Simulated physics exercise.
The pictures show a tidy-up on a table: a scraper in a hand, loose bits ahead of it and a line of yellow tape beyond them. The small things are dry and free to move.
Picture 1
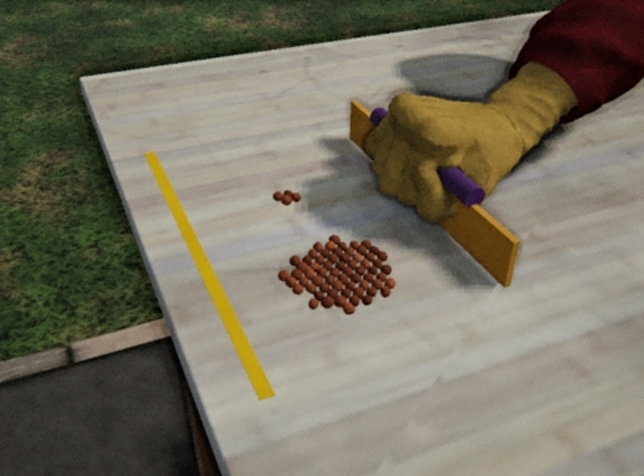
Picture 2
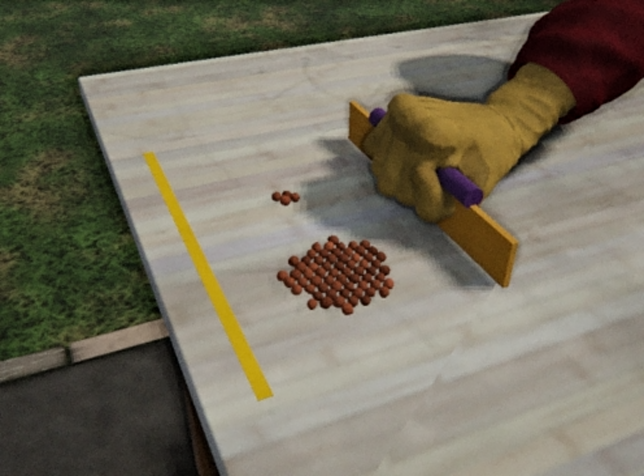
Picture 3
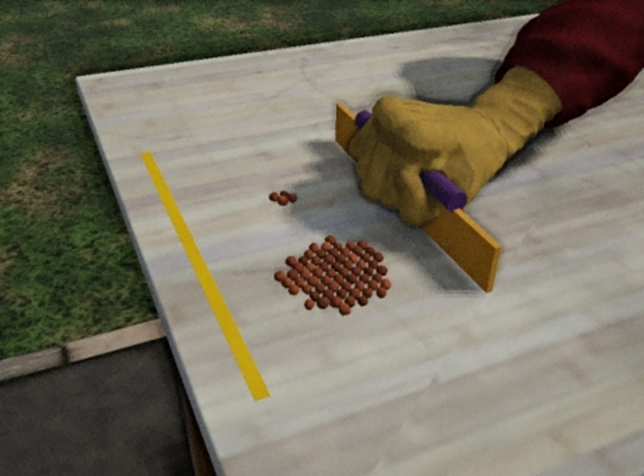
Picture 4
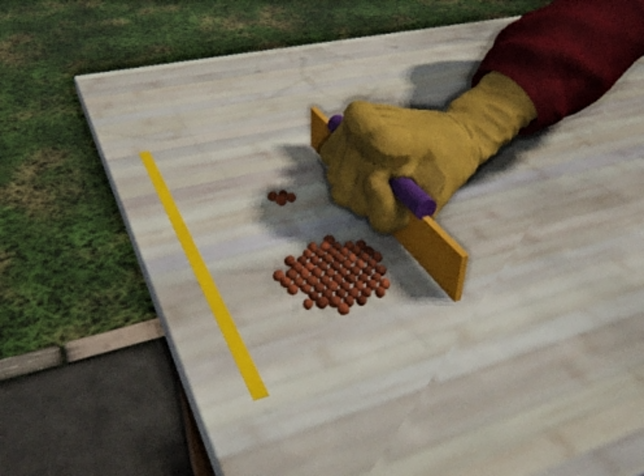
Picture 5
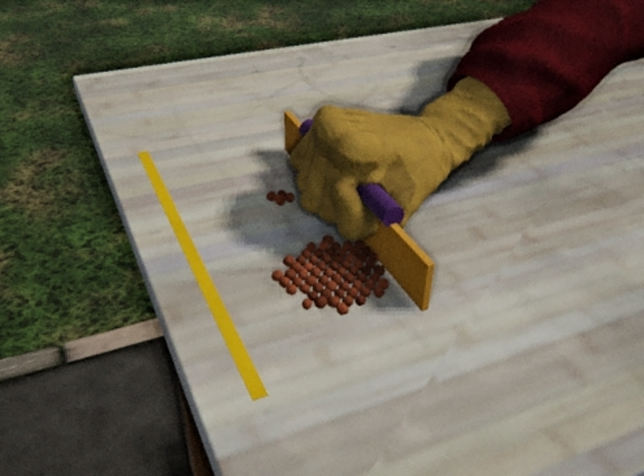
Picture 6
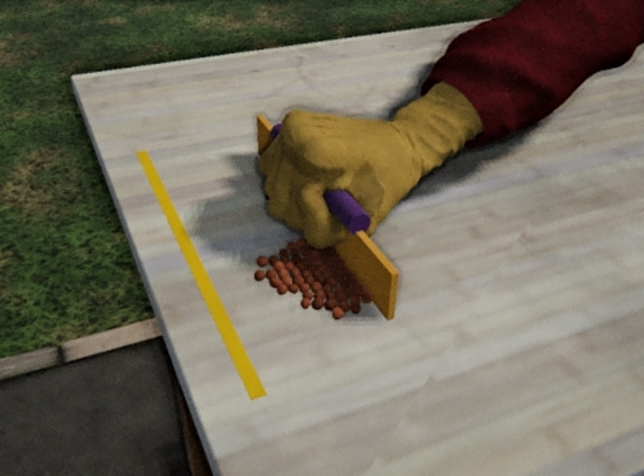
A hand in a mustard-yellow glove and dark red sleeve grips a scraper on a pale wooden table outdoors, seen from above at an angle, with grass behind and at left. The orange blade has a purple handle, and left of it lie a large cluster of reddish-brown pellets, a tiny cluster behind, and a yellow tape line. After a brief pause, the hand slides the scraper left, covering the small cluster from view and bunching and pushing the large one, while the view shifts very slightly.
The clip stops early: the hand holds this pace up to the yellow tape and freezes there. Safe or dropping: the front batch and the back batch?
Front batch: It tumbles over the end, in part at least. Back batch: It all stops short of the edge.
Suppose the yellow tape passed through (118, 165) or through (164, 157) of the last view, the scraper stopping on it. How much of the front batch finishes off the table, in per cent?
Roughly 100 per cent, and 0 per cent.
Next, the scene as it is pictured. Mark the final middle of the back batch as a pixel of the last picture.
Close to (155, 224).
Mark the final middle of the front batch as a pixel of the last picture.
Around (185, 306).
Then, 0.41 s after the last picture, scraper still moving, near (243, 195); front batch all on the table, its front near (196, 278); back batch all on the table, its front near (215, 214).
Then, 0.83 s after the last picture, scraper stopped at the yellow tape; front batch a small part over the edge; back batch all on the table, its front near (150, 228).
Then, 1.11 s after the last picture, scraper stopped at the yellow tape; front batch about a quarter over the edge; back batch all on the table, its front near (150, 228).
At rest, scraper stopped at the yellow tape; front batch about a quarter over the edge; back batch all on the table, its front near (150, 228).
